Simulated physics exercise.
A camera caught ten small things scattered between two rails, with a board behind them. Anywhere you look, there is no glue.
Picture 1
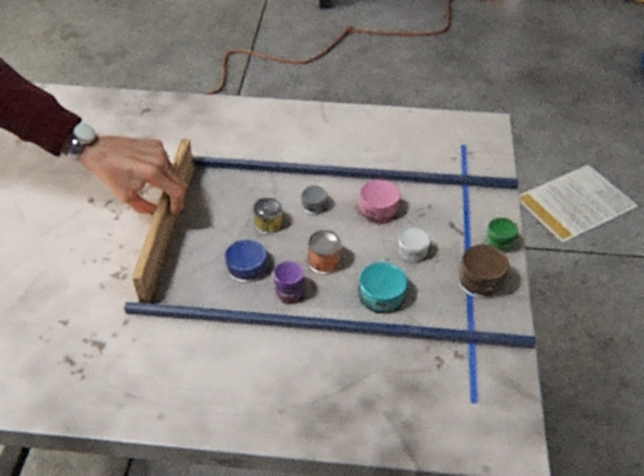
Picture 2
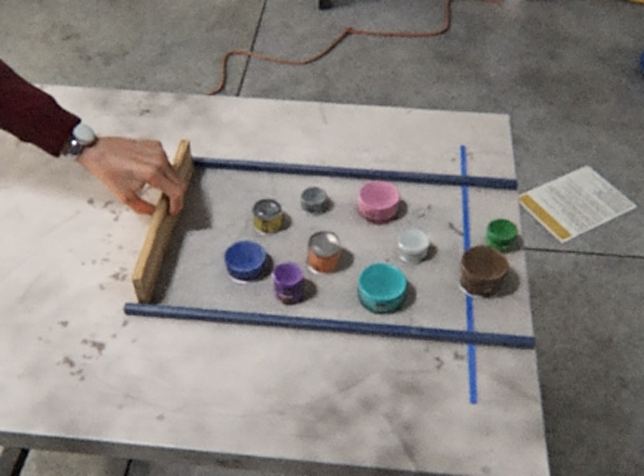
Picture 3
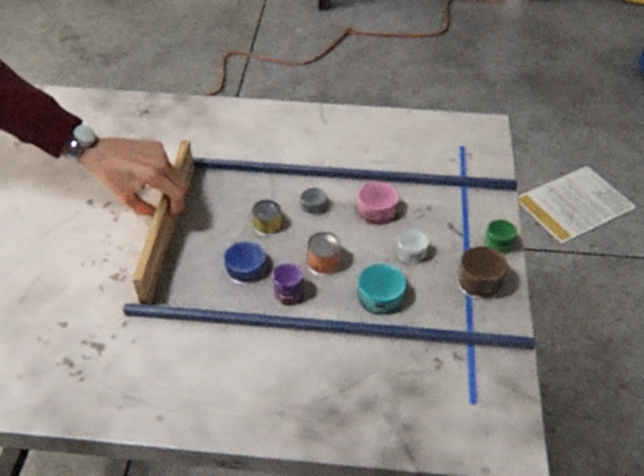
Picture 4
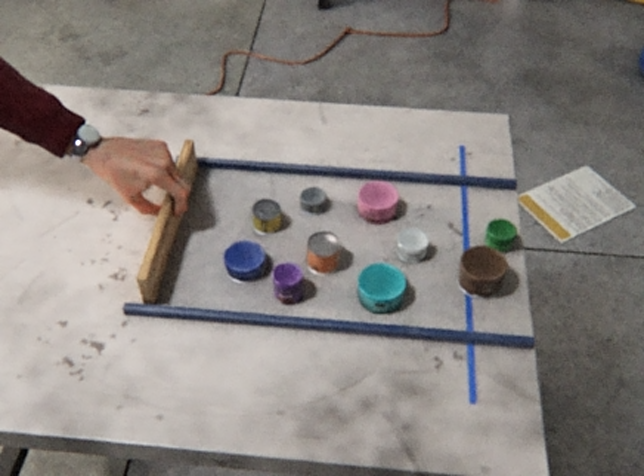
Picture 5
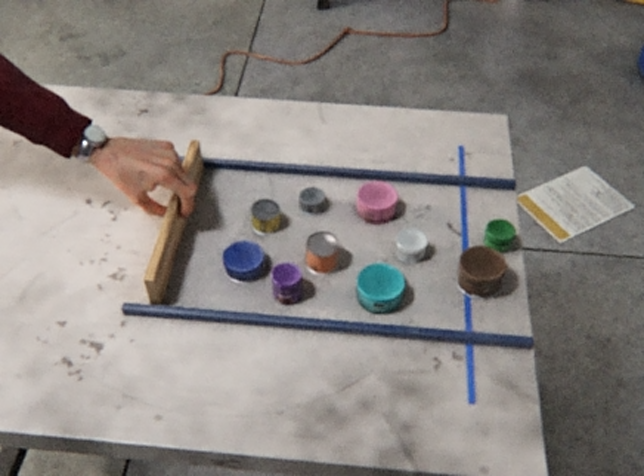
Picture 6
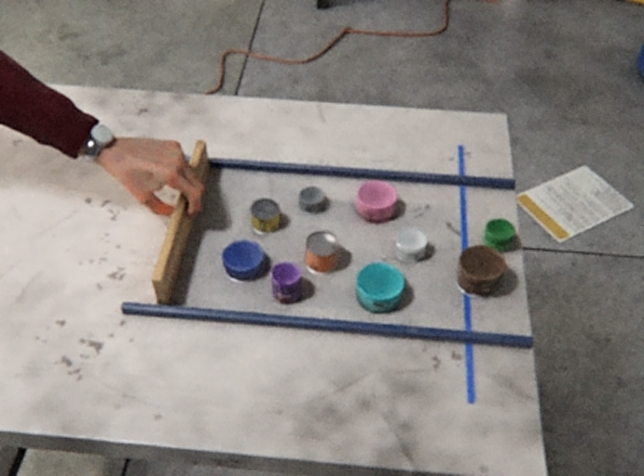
A hand held a wooden board upright between two dark rails on a table, then slid it slightly to the right, while the colourful little tubs and tins in front of it stayed still.
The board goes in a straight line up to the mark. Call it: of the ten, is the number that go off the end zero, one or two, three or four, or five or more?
One or two go off.
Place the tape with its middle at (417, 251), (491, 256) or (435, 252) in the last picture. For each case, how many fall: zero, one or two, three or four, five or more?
Lab note - count per position: No fall at all; five or more; no fall at all.
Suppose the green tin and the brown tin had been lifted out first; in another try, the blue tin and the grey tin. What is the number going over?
Result: 0 in the first case, with 0 in the second.
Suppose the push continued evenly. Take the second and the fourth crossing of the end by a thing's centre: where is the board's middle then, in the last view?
At (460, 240) for the second, at (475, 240) for the fourth.
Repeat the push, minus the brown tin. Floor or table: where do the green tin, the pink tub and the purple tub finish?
Green tin down; pink tub still up; purple tub still up.
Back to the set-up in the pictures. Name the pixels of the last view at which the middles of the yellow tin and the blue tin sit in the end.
The yellow tin at (480, 230), the blue tin at (488, 284).
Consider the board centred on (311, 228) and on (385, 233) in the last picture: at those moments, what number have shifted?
5 and 8.
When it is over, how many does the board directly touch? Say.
Total: 5.
Early on, none off yet; green tin at rest near (499, 236); brown tin at rest near (480, 272); white pot at rest near (411, 245).
A while later, none off yet; green tin at rest near (499, 236); brown tin at rest near (480, 272); white pot moving near (416, 244).
Further along, none off yet; green tin at rest near (499, 236); brown tin moving near (487, 272); white pot travelled well along near (466, 242).
Finally, the number that fall off is one or two; lost, brown tin and green tin.
